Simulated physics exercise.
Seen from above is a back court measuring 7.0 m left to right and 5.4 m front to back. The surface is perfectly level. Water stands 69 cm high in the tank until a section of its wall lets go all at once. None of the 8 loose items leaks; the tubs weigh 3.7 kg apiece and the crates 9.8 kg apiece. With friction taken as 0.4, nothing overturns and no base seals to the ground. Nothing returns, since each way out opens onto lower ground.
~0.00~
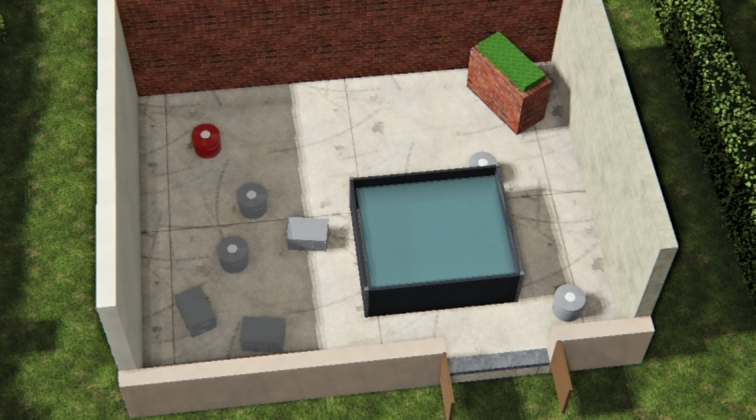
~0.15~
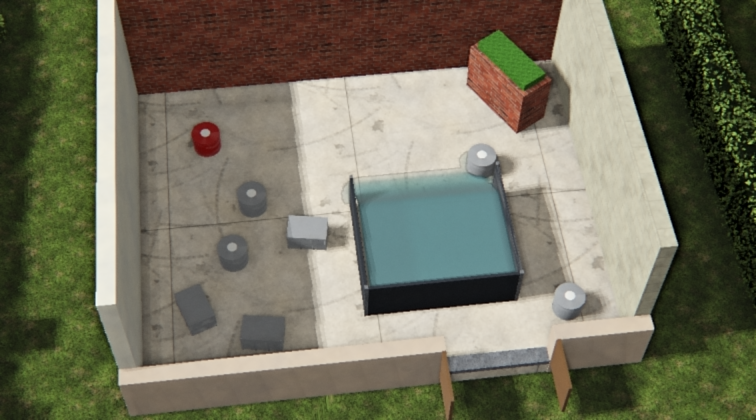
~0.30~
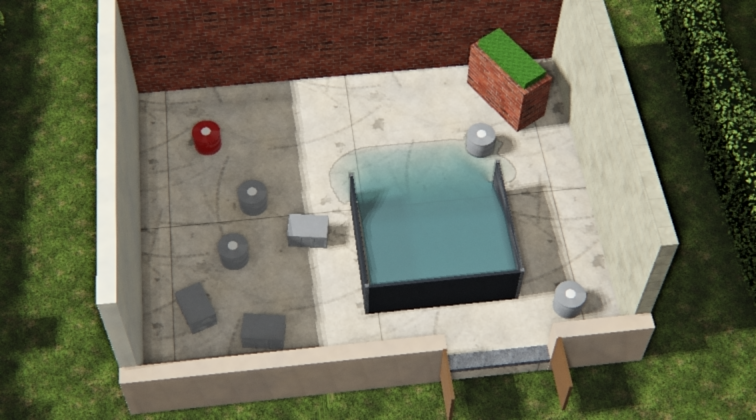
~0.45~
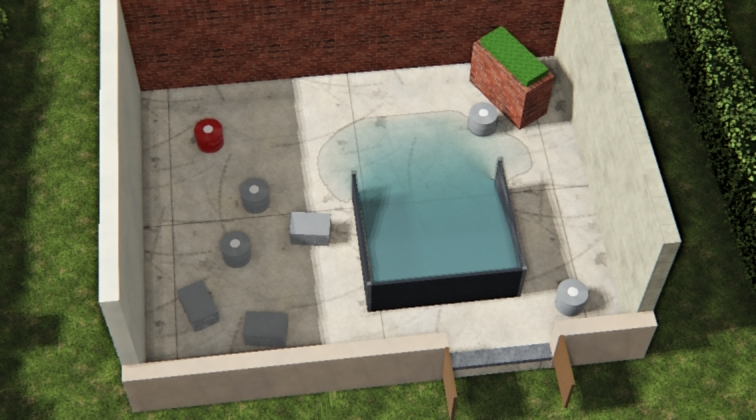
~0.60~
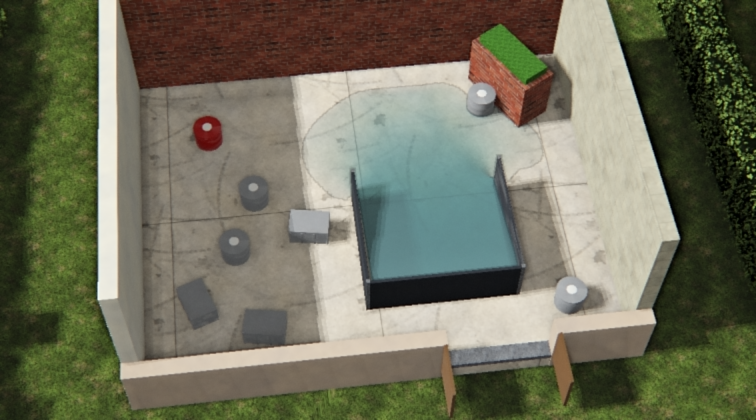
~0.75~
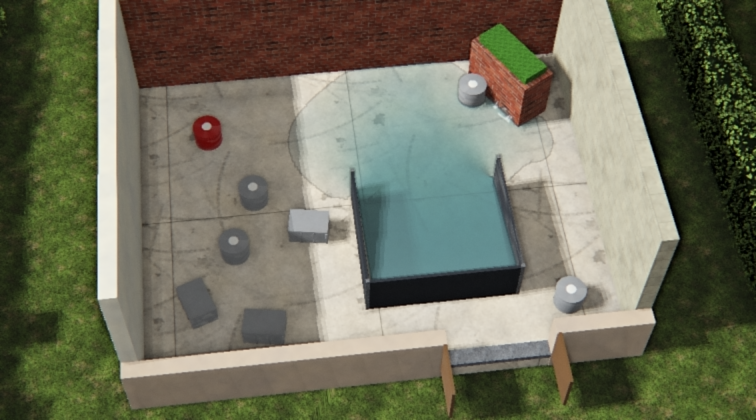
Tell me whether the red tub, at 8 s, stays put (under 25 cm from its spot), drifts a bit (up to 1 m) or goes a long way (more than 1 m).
The red tub goes a long way.
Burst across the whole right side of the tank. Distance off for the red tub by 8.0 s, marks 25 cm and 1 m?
In that case the red tub is nudged along.
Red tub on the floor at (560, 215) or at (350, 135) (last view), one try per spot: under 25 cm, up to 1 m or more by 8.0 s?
Run 1: It is pushed far off. Run 2: It is pushed far off.
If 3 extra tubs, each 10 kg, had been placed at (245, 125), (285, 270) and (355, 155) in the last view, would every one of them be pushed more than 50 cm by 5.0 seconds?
First beyond, then within, then beyond.
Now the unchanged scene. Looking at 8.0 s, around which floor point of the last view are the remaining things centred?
I'd put it around (331, 268).
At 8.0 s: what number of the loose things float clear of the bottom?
At that instant the tally stands at 8.
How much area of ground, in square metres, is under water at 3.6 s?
Roughly 24 m2 of it is wet.
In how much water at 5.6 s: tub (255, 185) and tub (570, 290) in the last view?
Some 2 cm at the first, some 4 cm at the second.
After 1.6 s the red tub is near (207, 127), 0.0 m from its start, aground; 0 of 8 are out; 1 afloat.
After 3.6 s the red tub is near (180, 188), 1.3 m from its start, afloat; 0 of 8 are out; 2 afloat.
After 5.6 s the red tub is near (240, 307), 3.4 m from its start, afloat; 0 of 8 are out; 5 afloat.
After 8.0 s the red tub is near (346, 271), 3.5 m from its start, afloat; 0 of 8 are out; 8 afloat.
